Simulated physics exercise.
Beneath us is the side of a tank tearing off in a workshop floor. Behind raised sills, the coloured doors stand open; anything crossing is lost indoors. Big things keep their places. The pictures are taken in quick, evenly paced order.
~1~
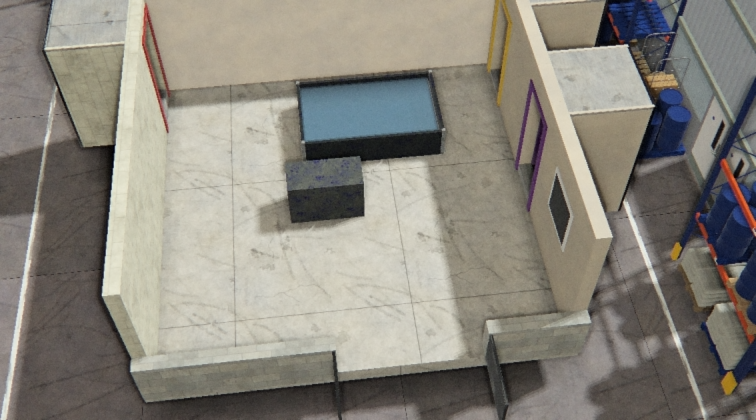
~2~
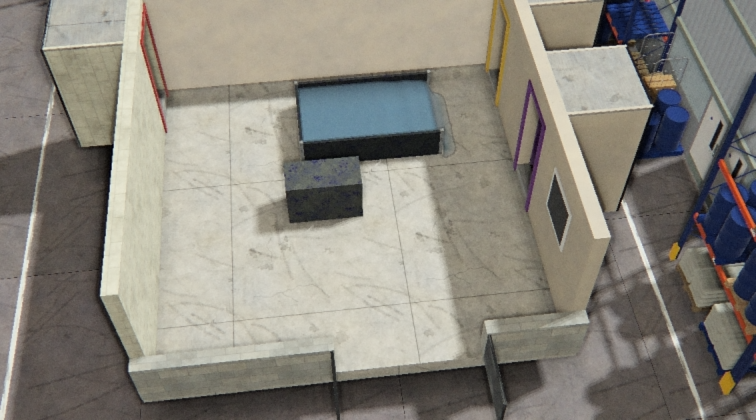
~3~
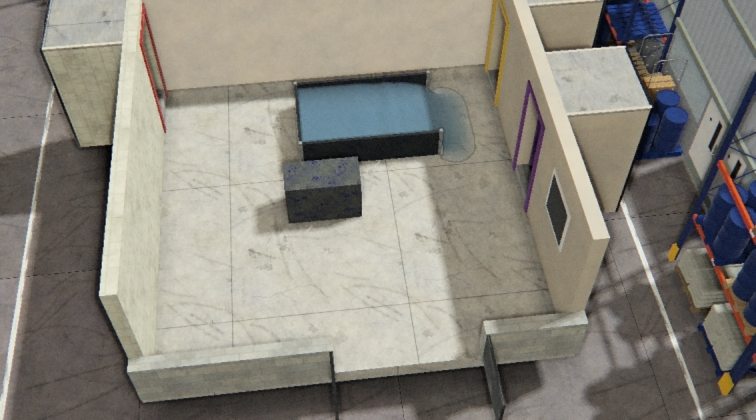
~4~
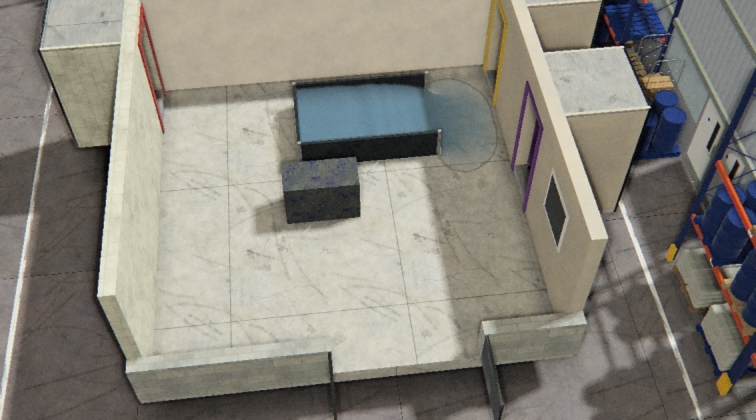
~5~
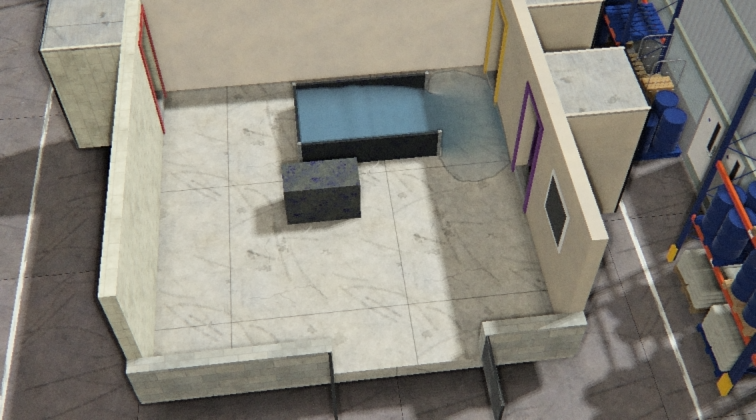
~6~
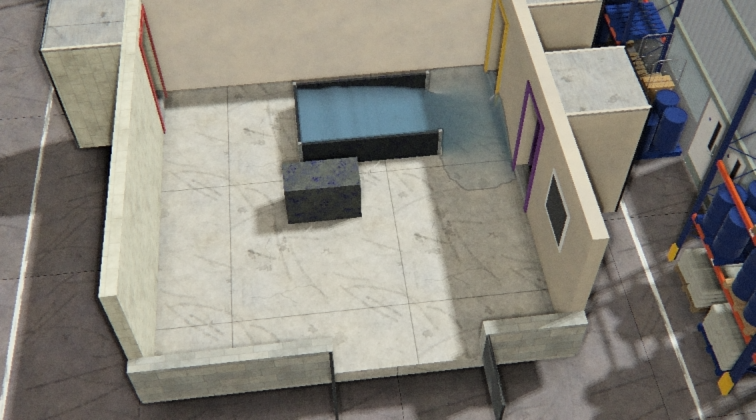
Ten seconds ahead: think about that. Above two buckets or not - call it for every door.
Red door: Not above two buckets; purple door: Not above two buckets; yellow door: Above two buckets.
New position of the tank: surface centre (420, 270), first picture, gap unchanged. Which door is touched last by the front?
Answer: The one in red.
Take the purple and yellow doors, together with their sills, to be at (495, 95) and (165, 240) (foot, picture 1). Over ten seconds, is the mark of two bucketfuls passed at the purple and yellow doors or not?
Lab note - purple door over limit, yellow door under limit.
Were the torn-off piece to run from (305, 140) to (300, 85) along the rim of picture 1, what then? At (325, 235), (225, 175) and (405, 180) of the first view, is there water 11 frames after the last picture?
Sequence of results: Missed by the flood, reached by the flood, missed by the flood.
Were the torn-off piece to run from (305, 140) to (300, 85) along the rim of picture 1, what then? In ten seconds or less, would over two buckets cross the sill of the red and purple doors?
In short: Red exceeds the limit, purple falls short.
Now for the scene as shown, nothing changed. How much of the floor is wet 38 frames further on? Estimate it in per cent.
Roughly 55 percent, I'd say.
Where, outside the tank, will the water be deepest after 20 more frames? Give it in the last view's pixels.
Deepest point: Roughly (484, 69).
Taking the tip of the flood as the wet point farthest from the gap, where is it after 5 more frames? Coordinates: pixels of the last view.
The wet edge reaches furthest near (531, 232).
A moment on, water covers 10 % of the floor; the red door not reached, the purple door wet at the sill, nothing in, the yellow door over two buckets in.
Next, water covers 20 % of the floor; the red door not reached, the purple door wet at the sill, nothing in, the yellow door far over two buckets in.
Then, water covers 40 % of the floor; the red door not reached, the purple door wet at the sill, nothing in, the yellow door far over two buckets in.
Later, water covers 55 % of the floor; the red door wet at the sill, nothing in, the purple door wet at the sill, nothing in, the yellow door far over two buckets in.
In the end, water covers 85 % of the floor; the red door wet at the sill, nothing in, the purple door wet at the sill, nothing in, the yellow door far over two buckets in.
